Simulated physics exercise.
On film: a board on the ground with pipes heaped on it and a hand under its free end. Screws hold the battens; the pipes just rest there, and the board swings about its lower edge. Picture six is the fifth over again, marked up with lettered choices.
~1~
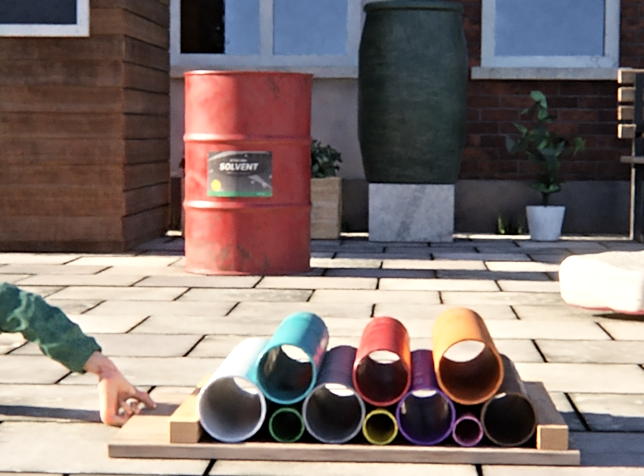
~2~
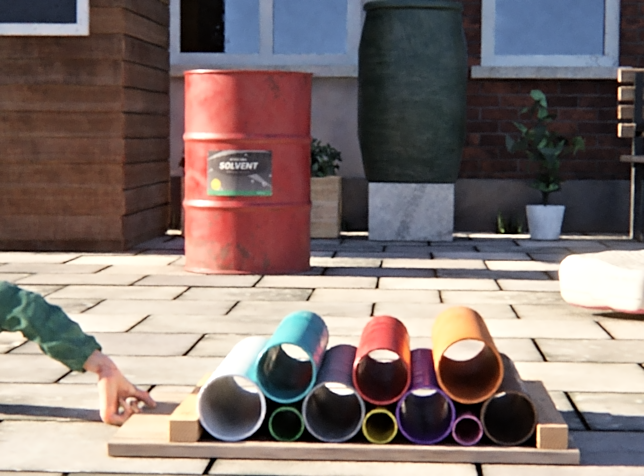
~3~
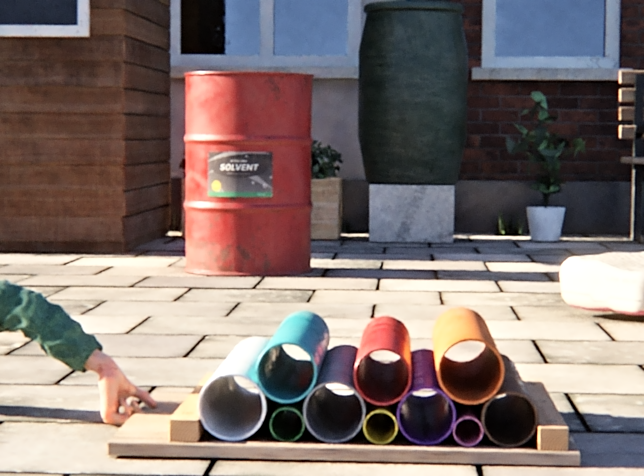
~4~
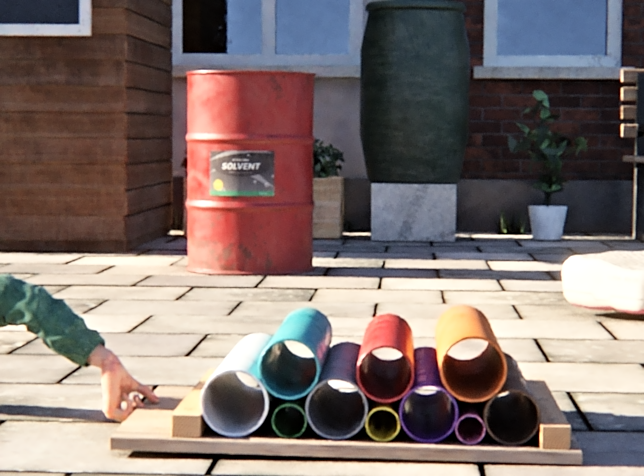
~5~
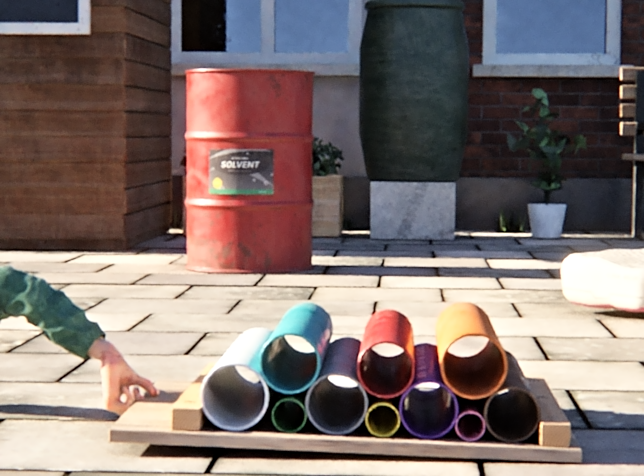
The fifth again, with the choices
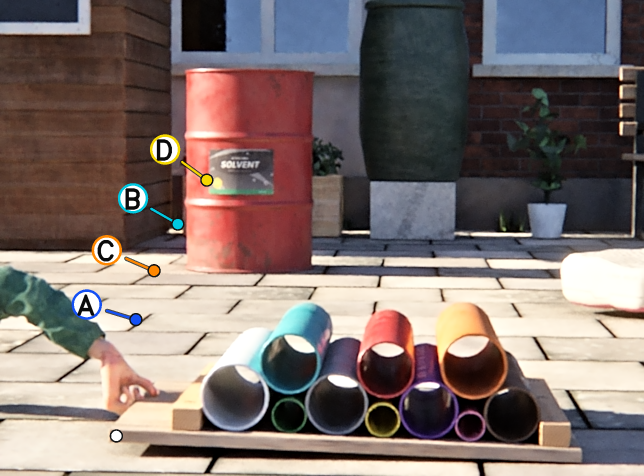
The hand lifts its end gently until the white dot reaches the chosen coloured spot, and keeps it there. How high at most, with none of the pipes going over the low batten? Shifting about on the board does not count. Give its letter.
The answer is mark D.
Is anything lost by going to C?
At C: No.
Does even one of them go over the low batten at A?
No.
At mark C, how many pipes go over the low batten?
The count is none.
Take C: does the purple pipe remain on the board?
Yes.
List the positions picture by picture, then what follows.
The first frame shows board (347, 415); white pipe (231, 408); green pipe (287, 426).
The second frame shows green pipe (287, 425); grey pipe (333, 412).
The third frame shows board (348, 414); white pipe (232, 407); green pipe (287, 424); brown pipe (510, 419).
The fourth frame shows board (350, 411); white pipe (235, 403); green pipe (289, 421).
The fifth frame shows board (350, 407); white pipe (235, 397); green pipe (289, 415).
On the marked copy, A at (136, 320); B at (178, 224); C at (154, 271); D at (207, 180); the white dot at (117, 436).
With D. Early on, board at 20°.
Further on, board at 36°.
At the end, board at 36°, none over the low batten.
As for the rest, A none over the low batten; B none over the low batten; C none over the low batten.
